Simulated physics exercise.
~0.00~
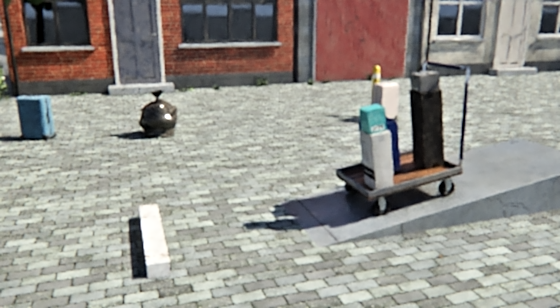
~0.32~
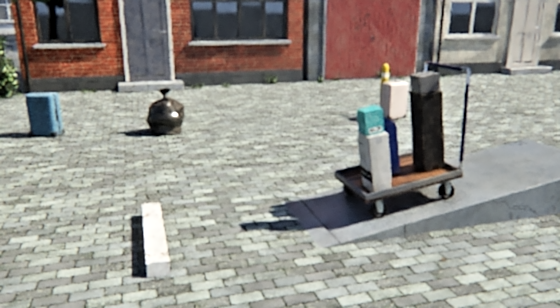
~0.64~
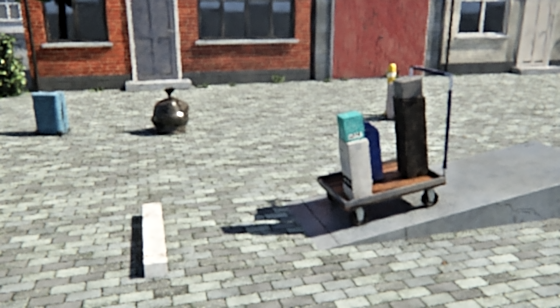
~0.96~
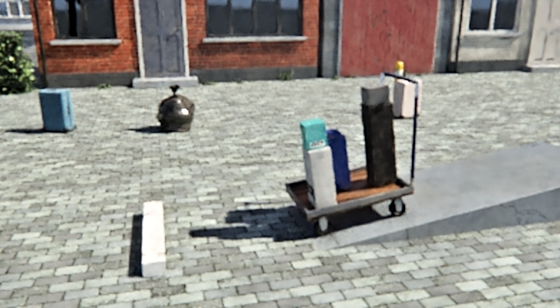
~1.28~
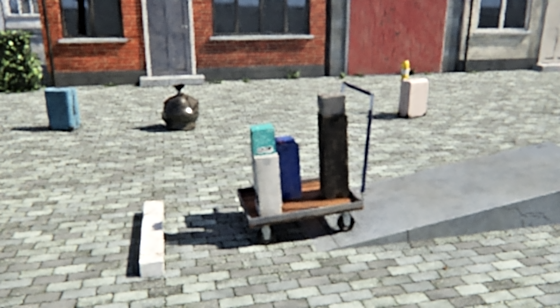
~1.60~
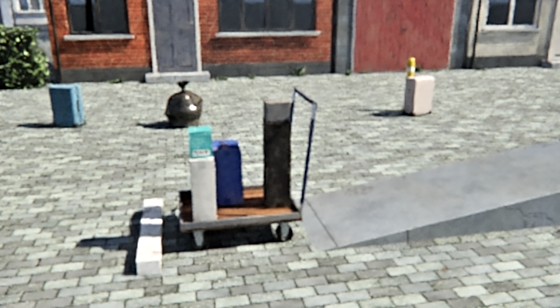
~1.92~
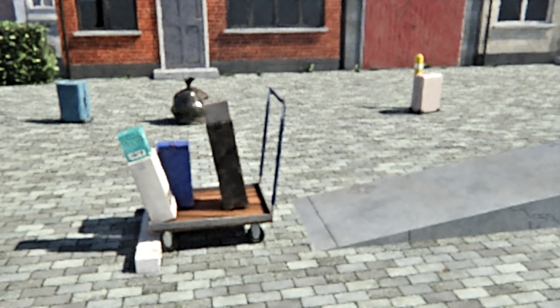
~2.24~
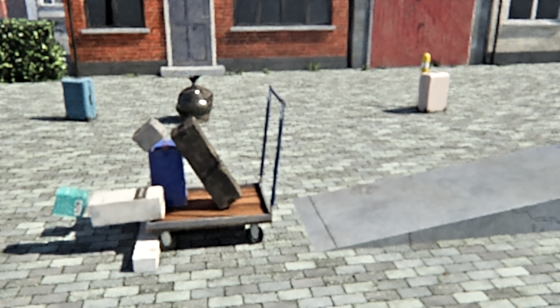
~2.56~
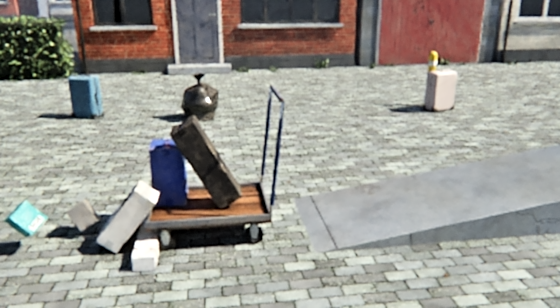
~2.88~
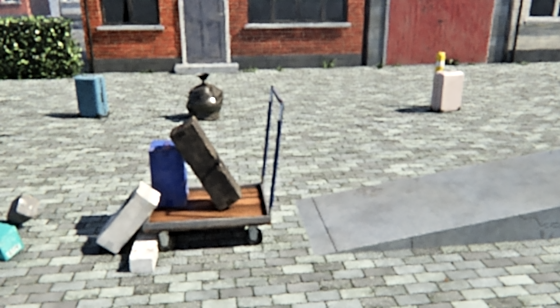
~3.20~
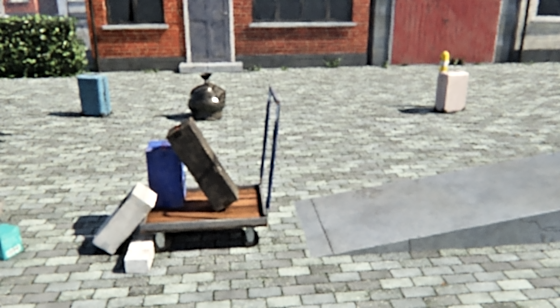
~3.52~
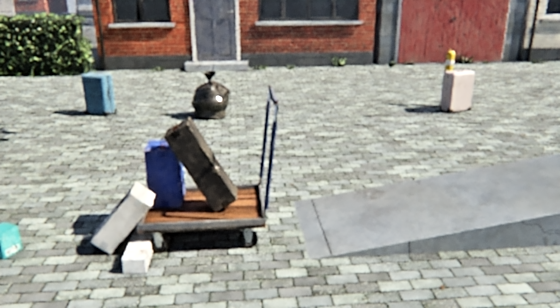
A loaded trolley rolls off a ramp, hits a kerb, and spills its white and turquoise boxes.
